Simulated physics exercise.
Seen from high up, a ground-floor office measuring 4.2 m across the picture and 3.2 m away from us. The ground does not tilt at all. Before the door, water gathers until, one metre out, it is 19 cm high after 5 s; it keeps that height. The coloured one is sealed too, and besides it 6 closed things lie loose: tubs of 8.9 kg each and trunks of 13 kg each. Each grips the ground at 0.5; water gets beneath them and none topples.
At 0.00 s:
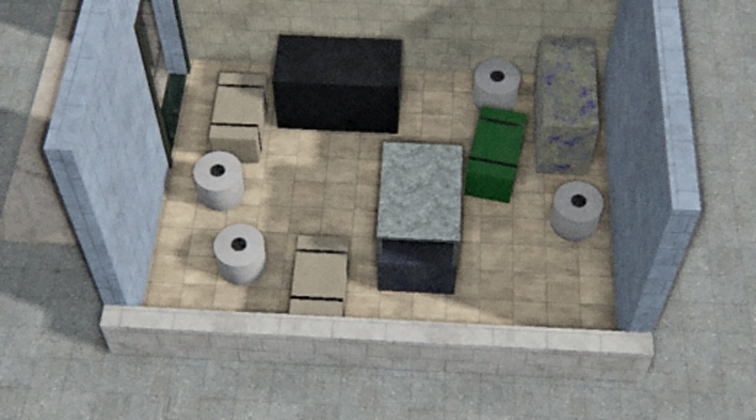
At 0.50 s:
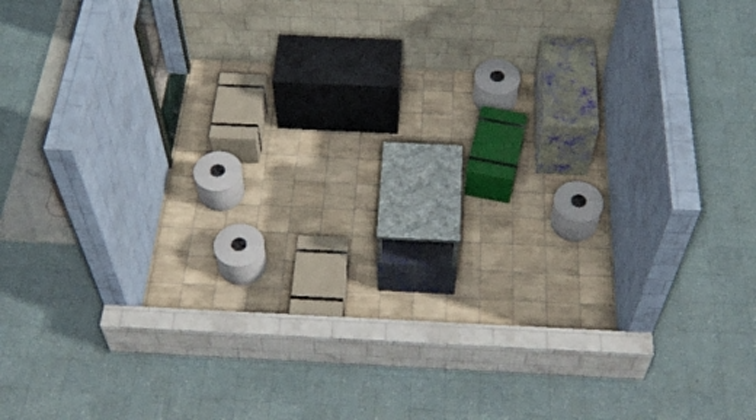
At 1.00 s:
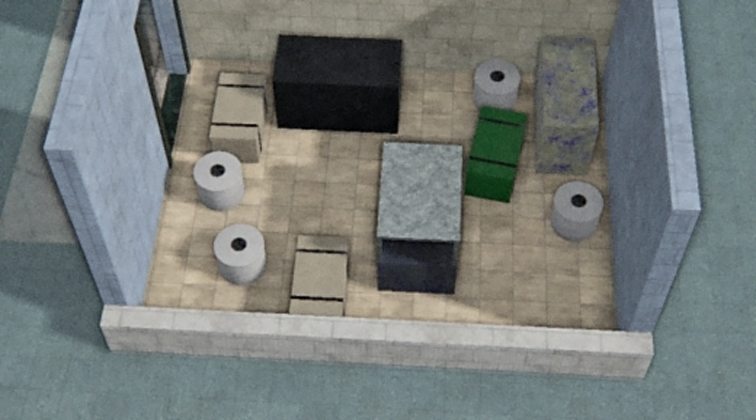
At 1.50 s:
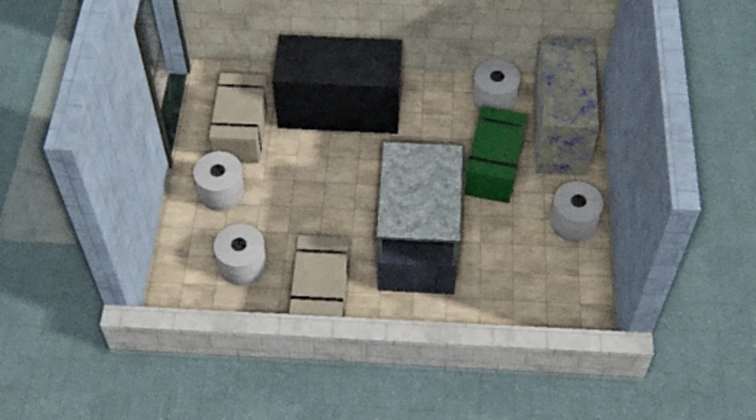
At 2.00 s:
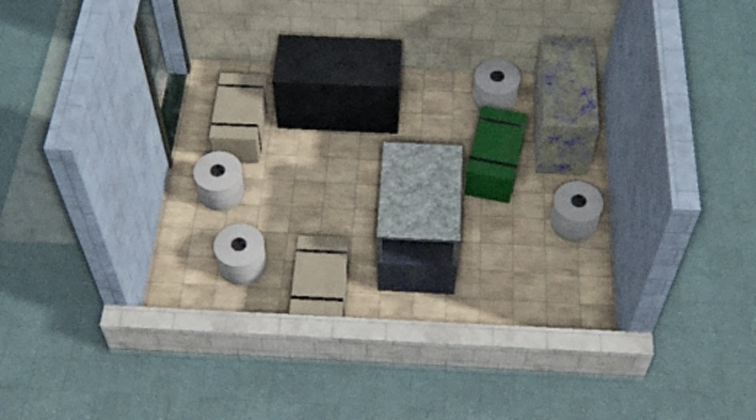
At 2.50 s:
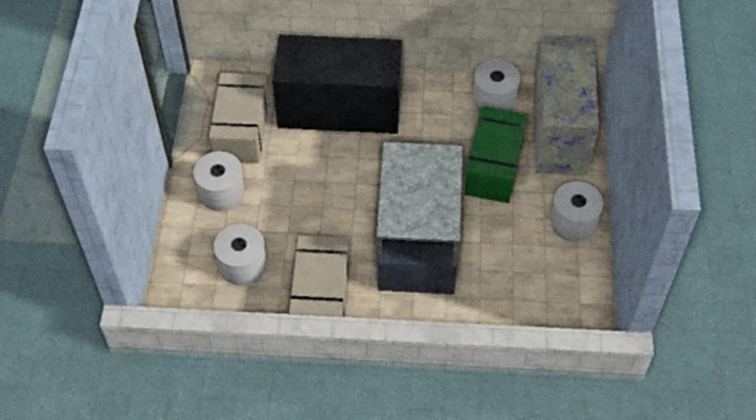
Bluish water spread over the grey paving around a small walled office seen from above, then crept across the strip outside the left doorway, while the green trunk, pale tubs and dark furniture inside stayed still.
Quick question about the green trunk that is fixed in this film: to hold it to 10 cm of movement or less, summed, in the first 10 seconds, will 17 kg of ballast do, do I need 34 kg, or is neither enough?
You need 34 kg.
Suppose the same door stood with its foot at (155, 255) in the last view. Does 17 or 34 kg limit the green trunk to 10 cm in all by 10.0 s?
The answer is that only the greater mass suffices.
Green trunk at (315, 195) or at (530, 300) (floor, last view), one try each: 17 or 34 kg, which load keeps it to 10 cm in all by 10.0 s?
Respectively, neither option succeeds and the heavy option is needed.
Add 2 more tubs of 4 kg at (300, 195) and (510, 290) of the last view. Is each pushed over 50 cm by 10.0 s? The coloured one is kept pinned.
In order: Above the mark, within the mark.
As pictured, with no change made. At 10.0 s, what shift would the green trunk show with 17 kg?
I'd put it at roughly 30 cm.
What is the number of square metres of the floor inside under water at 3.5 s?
That flooded area is roughly 1.0 m2.
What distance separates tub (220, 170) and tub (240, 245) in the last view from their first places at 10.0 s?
First 30 cm, then 10 cm.
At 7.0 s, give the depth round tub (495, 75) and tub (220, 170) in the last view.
Depth approx. 6 cm / 4 cm.
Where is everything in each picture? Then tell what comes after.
The first picture shows the green trunk at (497, 142) rests on the ground; 0.0 m2 under water; 0 of 7 have shifted.
The second picture shows the green trunk at (497, 142), on the bottom; 0.0 m2 under water; 0 of 7 have shifted.
The third picture shows the green trunk at (497, 142), on the bottom; 0.0 m2 under water; 0 of 7 have shifted.
The fourth picture shows the green trunk at (497, 142), on the bottom; water covers 0.0 m2; 0 of 7 have shifted.
The fifth picture shows the green trunk at (497, 142), on the bottom; water covers 0.0 m2; 0 of 7 have shifted.
The sixth picture shows the green trunk at (497, 142), on the bottom; water covers 0.2 m2; 0 of 7 have shifted.
After 3.5 s the green trunk would be 0 cm from its start with 17 kg and 0 cm from its start with 34 kg; 0 cm of water round it then.
After 4.5 s the green trunk would be 0 cm from its start with 17 kg and 0 cm from its start with 34 kg; 0 cm of water round it then.
After 7.0 s the green trunk would be 2 cm from its start with 17 kg and 0 cm from its start with 34 kg; 4 cm of water round it then.
After 10.0 s the green trunk would be 31 cm from its start with 17 kg and 1 cm from its start with 34 kg; 7 cm of water round it then.
